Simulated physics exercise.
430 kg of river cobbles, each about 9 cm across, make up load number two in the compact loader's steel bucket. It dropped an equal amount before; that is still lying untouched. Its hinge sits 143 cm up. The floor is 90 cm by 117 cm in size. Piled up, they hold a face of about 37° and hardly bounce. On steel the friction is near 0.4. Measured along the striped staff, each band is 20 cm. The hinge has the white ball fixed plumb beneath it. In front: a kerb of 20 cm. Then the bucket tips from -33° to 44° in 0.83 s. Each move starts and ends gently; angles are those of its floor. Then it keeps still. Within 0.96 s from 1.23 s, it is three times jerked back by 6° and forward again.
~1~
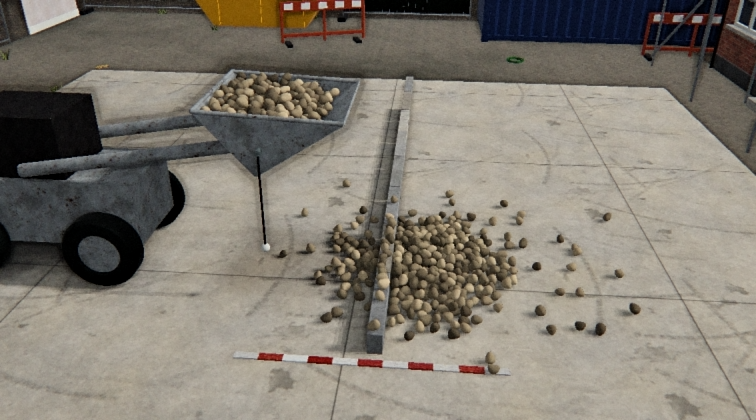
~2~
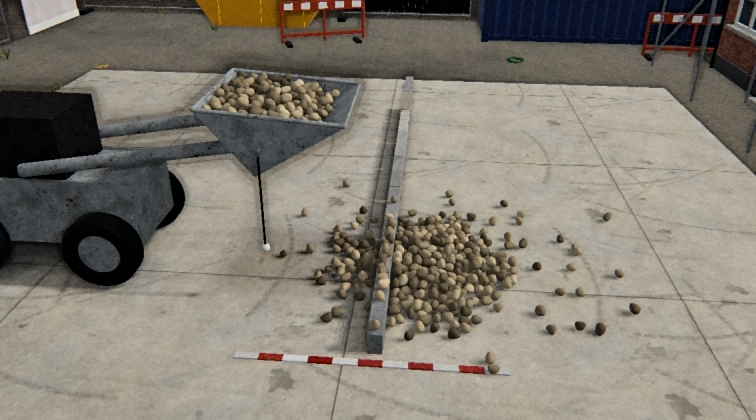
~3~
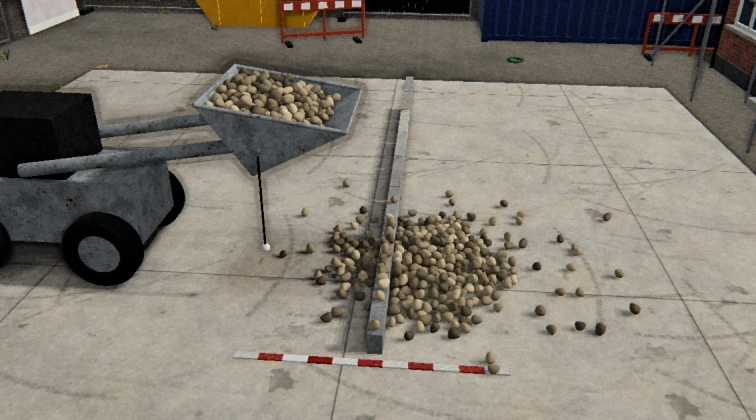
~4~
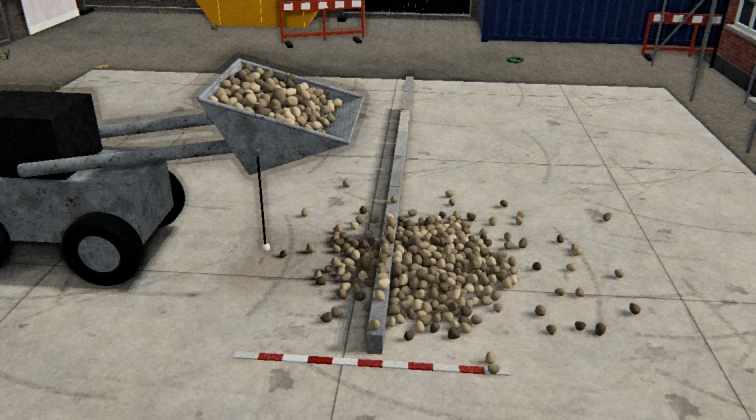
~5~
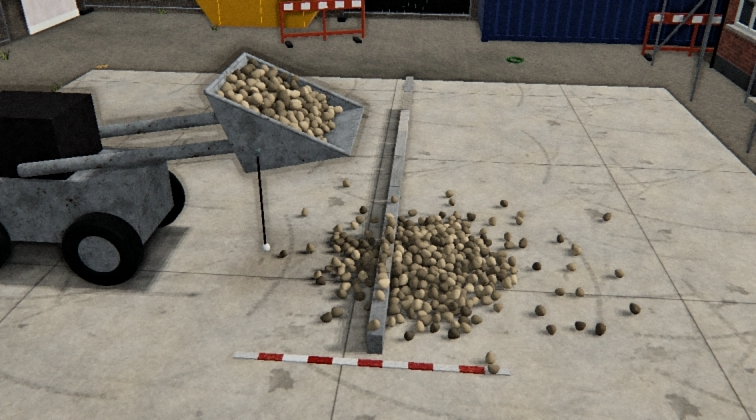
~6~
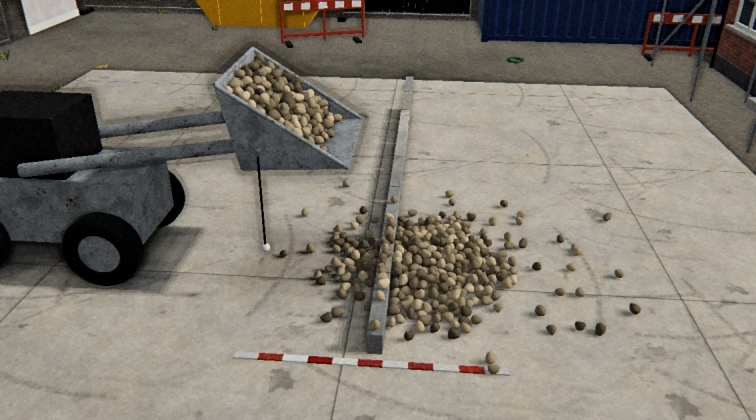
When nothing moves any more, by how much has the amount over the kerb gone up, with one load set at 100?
It has gone up by about 28 per cent of a load.
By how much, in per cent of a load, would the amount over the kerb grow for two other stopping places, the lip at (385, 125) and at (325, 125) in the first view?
First place about 80 %, second about 15 %.
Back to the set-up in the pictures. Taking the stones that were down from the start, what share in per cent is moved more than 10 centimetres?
Near 5 per cent, I reckon.
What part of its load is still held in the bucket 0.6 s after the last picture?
About 65 per cent is held.
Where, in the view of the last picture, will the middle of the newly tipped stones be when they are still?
In the last view, somewhere near (367, 253).
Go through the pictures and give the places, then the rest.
In the first picture, the bucket is at -33°, its lip at (344, 124); the top of the load is at (253, 86). The earlier load is highest near (385, 260), 25 cm above ground level, 19 % on this side of the kerb, 81 % over the kerb.
In the second picture, the bucket is at -31°, its lip at (345, 127); the top of the load is at (252, 83).
In the third picture, the bucket is at -27°, its lip at (347, 133); the top of the load is at (239, 81).
In the fourth picture, the bucket is at -21°, its lip at (349, 143); the top of the load is at (242, 77).
In the fifth picture, the bucket is at -13°, its lip at (350, 155); the top of the load is at (248, 72).
In the sixth picture, lip at (348, 168), floor tilted -3°, highest stones at (255, 68).
Then, 0.3 s after the last picture the floor is at 32°; in per cent of one load, 100 in the bucket, 19 on this side of the kerb, 81 over the kerb; the foremost stones are at (595, 271).
Then, 0.6 s after the last picture the floor is at 44°; in per cent of one load, 67 in the bucket, 52 on this side of the kerb, 81 over the kerb; the foremost stones are at (595, 271).
Then, 2.3 s after the last picture the floor is at 44°; in per cent of one load, 0 in the bucket, 91 on this side of the kerb, 109 over the kerb; the foremost stones are at (594, 254).
Then, 5.0 s after the last picture the floor is at 44°; in per cent of one load, 0 in the bucket, 91 on this side of the kerb, 109 over the kerb; the foremost stones are at (595, 254). Net gain over the kerb, 28.
